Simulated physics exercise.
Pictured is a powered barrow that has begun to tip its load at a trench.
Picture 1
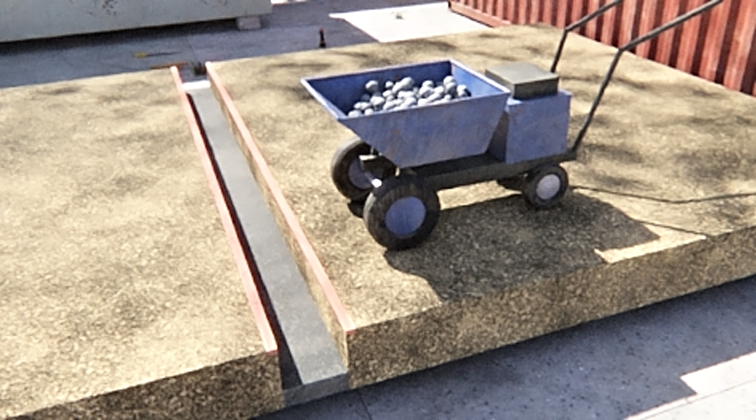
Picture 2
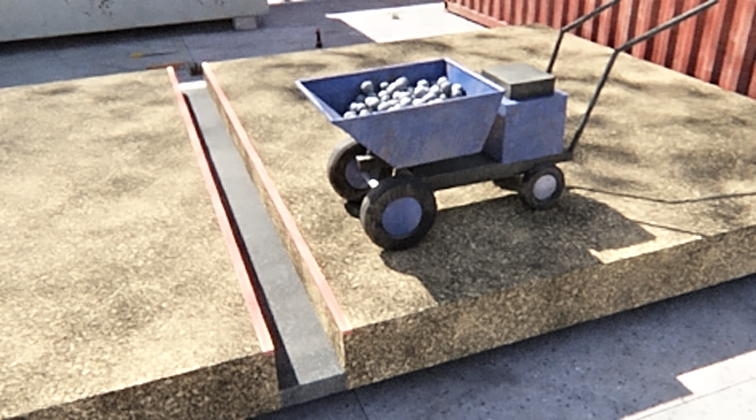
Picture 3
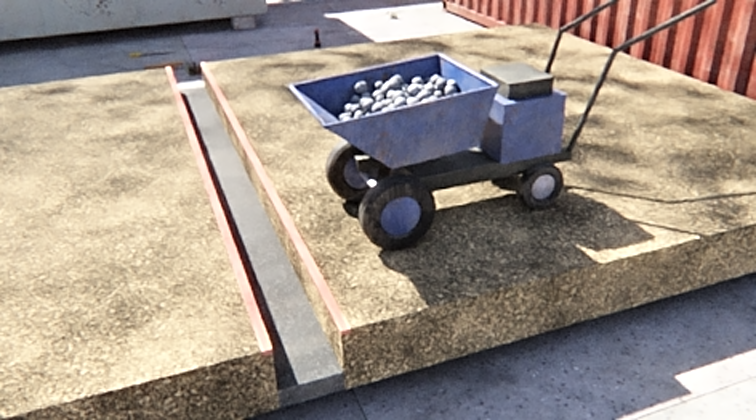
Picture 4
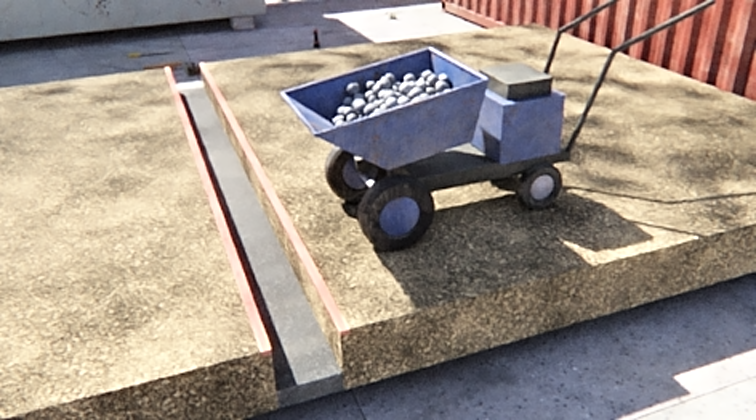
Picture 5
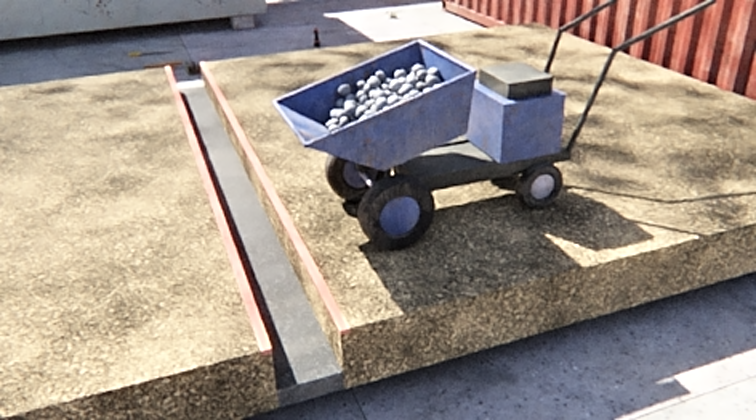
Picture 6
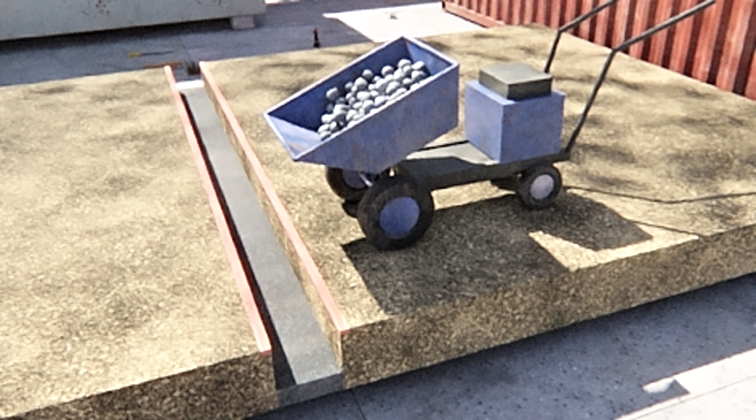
A blue powered barrow tilts its skip of grey cobbles leftward beside a narrow trench.
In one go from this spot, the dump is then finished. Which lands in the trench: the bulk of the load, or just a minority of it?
Trench holds most.
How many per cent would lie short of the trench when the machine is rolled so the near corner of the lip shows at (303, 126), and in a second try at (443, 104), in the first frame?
Position 1 near 0 %, position 2 near 40 %.
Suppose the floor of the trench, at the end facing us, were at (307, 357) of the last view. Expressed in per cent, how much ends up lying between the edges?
I'd guess about 30 %.
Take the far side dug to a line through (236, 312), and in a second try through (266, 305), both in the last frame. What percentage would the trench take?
In order: Near 80, then 40 percent.
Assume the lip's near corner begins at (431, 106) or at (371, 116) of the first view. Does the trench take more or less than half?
So the first stop would give short of the halfway mark, while the second would give past the halfway mark.
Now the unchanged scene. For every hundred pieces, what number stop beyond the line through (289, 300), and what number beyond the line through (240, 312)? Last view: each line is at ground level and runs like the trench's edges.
In order, some 60 % then some 10 %.
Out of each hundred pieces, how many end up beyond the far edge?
Roughly 15 in a hundred.
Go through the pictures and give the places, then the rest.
The first frame shows lip of the skip (339, 121), level; top of the load (416, 101), round cobbles; first edge of the trench (330, 291); far edge (257, 308), the trench over half as wide as the skip, and about as deep as wide.
The second frame shows lip of the skip (334, 122), tipped barely; top of the load (411, 101).
The third frame shows lip of the skip (326, 127), tipped barely; top of the load (415, 91).
The fourth frame shows lip of the skip (316, 135), tipped a little; top of the load (418, 94).
The fifth frame shows lip of the skip (307, 146), tipped clearly; top of the load (408, 90).
The sixth frame shows lip of the skip (296, 160), tipped clearly; top of the load (409, 85); first edge of the trench (324, 291); far edge (251, 308).
Just after the last frame, skip tipped steeply; every one in the skip.
A moment on, skip tipped right over; roughly a third in the skip; roughly half in or heaped over the trench; about a tenth beyond it.
Further on, skip tipped right over; roughly a quarter in the skip; roughly two thirds in or heaped over the trench; roughly a quarter beyond it.
When it is over, skip tipped right over; roughly a quarter in the skip; roughly two thirds in or heaped over the trench; roughly a quarter beyond it.
